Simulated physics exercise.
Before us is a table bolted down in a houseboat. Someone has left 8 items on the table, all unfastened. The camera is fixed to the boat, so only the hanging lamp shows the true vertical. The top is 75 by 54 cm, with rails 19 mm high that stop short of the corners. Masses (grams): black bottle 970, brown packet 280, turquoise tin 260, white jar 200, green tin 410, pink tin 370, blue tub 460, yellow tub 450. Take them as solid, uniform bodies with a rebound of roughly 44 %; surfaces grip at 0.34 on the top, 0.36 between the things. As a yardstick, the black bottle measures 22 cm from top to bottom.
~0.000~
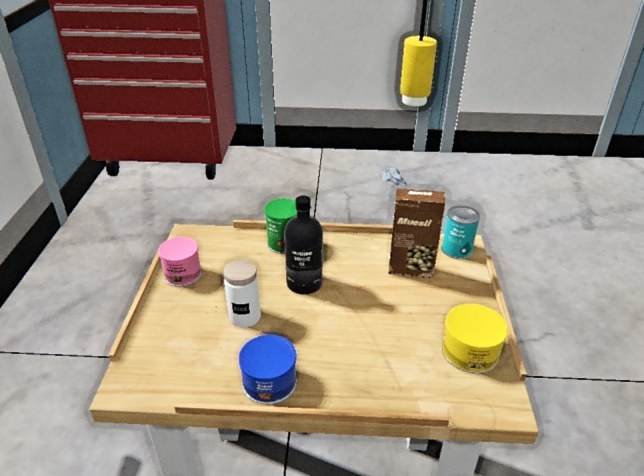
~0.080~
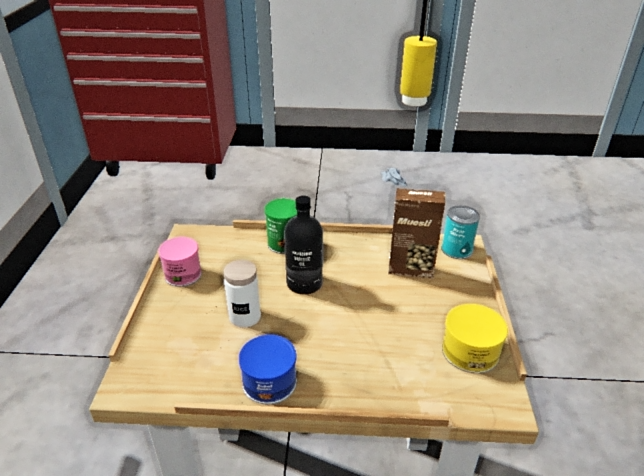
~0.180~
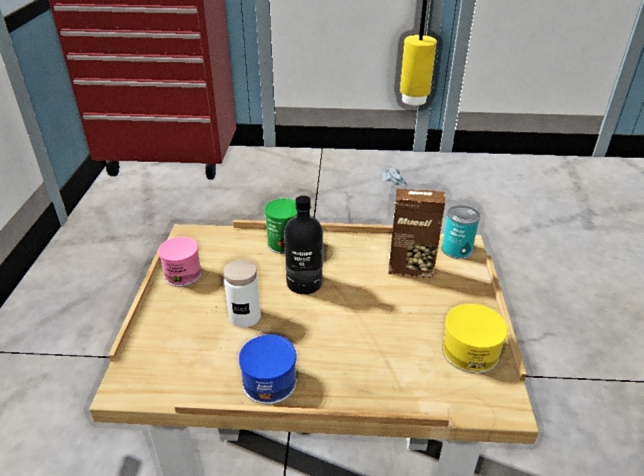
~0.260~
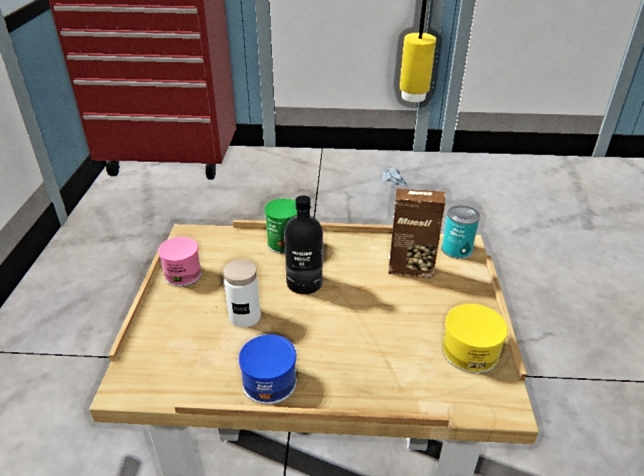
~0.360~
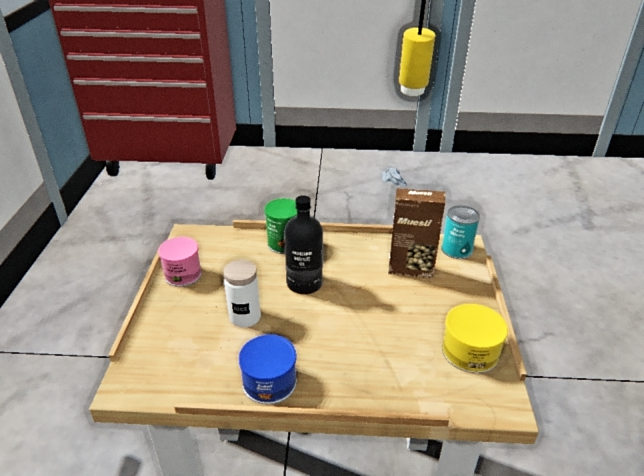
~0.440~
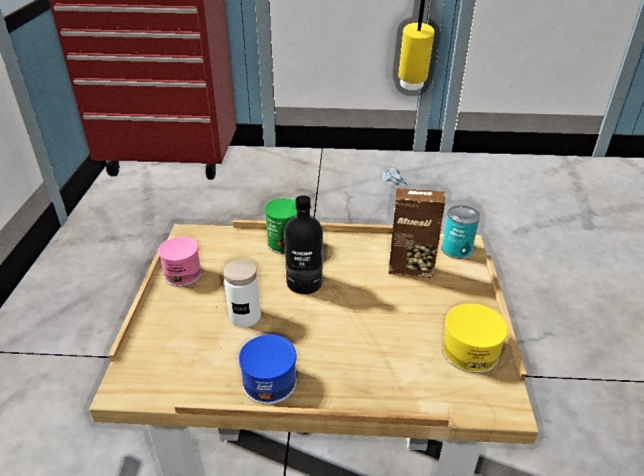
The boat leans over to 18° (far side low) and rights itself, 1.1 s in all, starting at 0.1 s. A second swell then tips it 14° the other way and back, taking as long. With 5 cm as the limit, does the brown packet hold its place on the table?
The brown packet ends elsewhere.
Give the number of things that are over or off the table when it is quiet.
That comes to 1.
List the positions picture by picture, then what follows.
In the first picture, boat level; brown packet (415, 235); black bottle (304, 244).
In the second picture, boat level; white jar (243, 294); green tin (284, 226).
In the third picture, heel 1°, far side down; pink tin (181, 262); blue tub (269, 369).
In the fourth picture, heel 4°, far side down; yellow tub (473, 338); black bottle (304, 244).
In the fifth picture, heel 8°, far side down; turquoise tin (460, 232); white jar (243, 294).
In the sixth picture, heel 12°, far side down; brown packet (416, 234); green tin (284, 226).
After 1.04 s, heel 4°, far side down; brown packet now off the table.
After 1.44 s, heel 5°, near side down.
After 1.74 s, heel 13°, near side down.
After 2.14 s, heel 3°, near side down.
At rest (2.8 s), off the table, brown packet; the other 7 in place, give or take 5 cm.
